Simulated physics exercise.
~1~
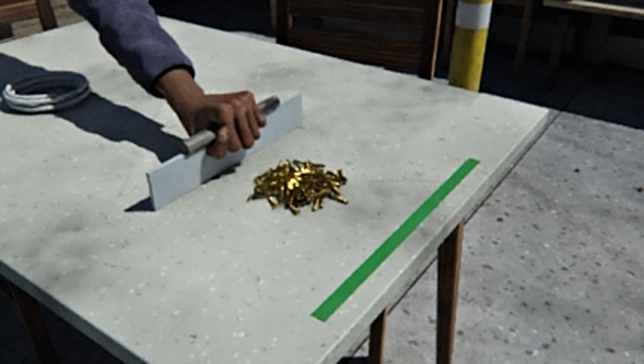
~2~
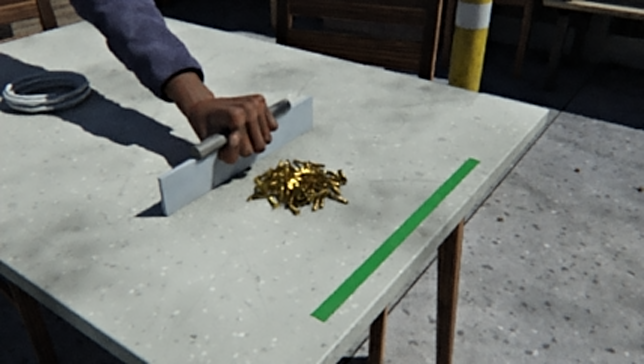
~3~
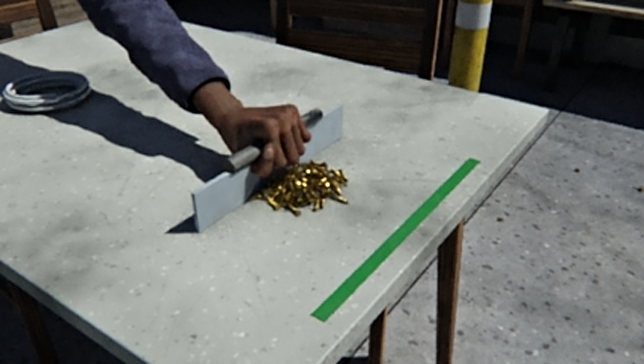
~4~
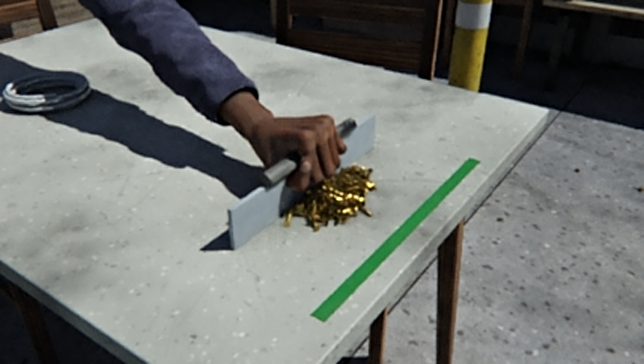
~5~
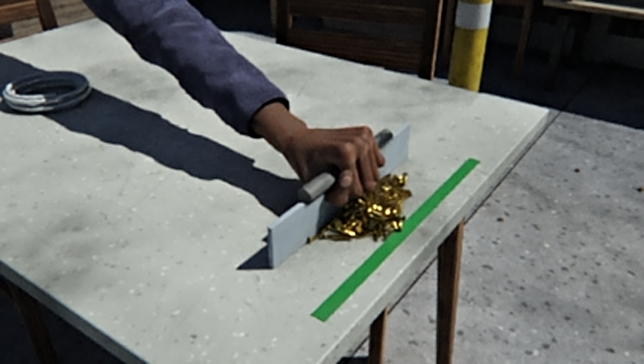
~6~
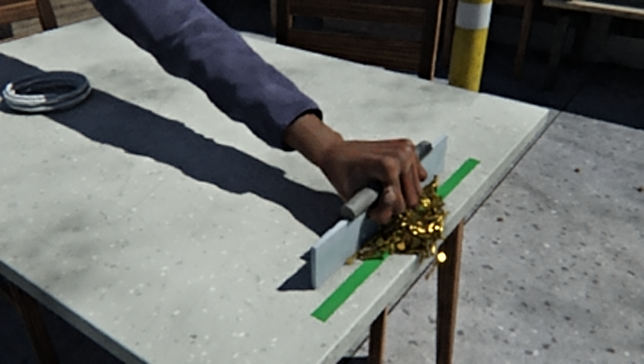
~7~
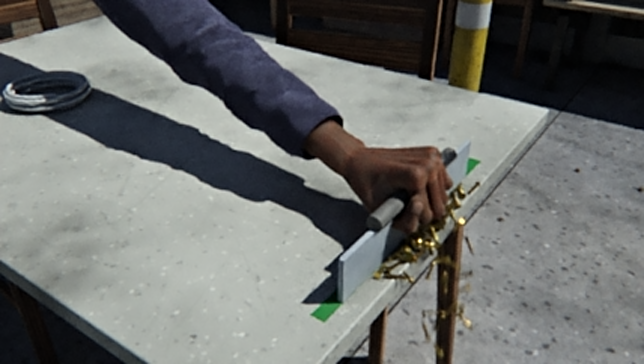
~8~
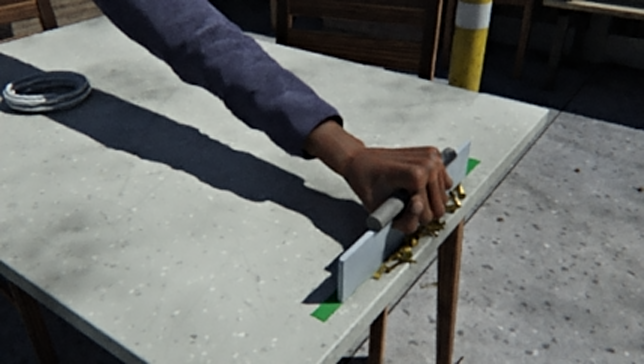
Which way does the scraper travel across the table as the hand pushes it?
The scraper travels to the right, toward the green tape near the table's edge.
On a speckled table outdoors, a hand pushed a flat scraper to the right into a pile of small golden bits, sweeping them across the green tape until the scraper stopped there and most of the pile spilled over the edge.
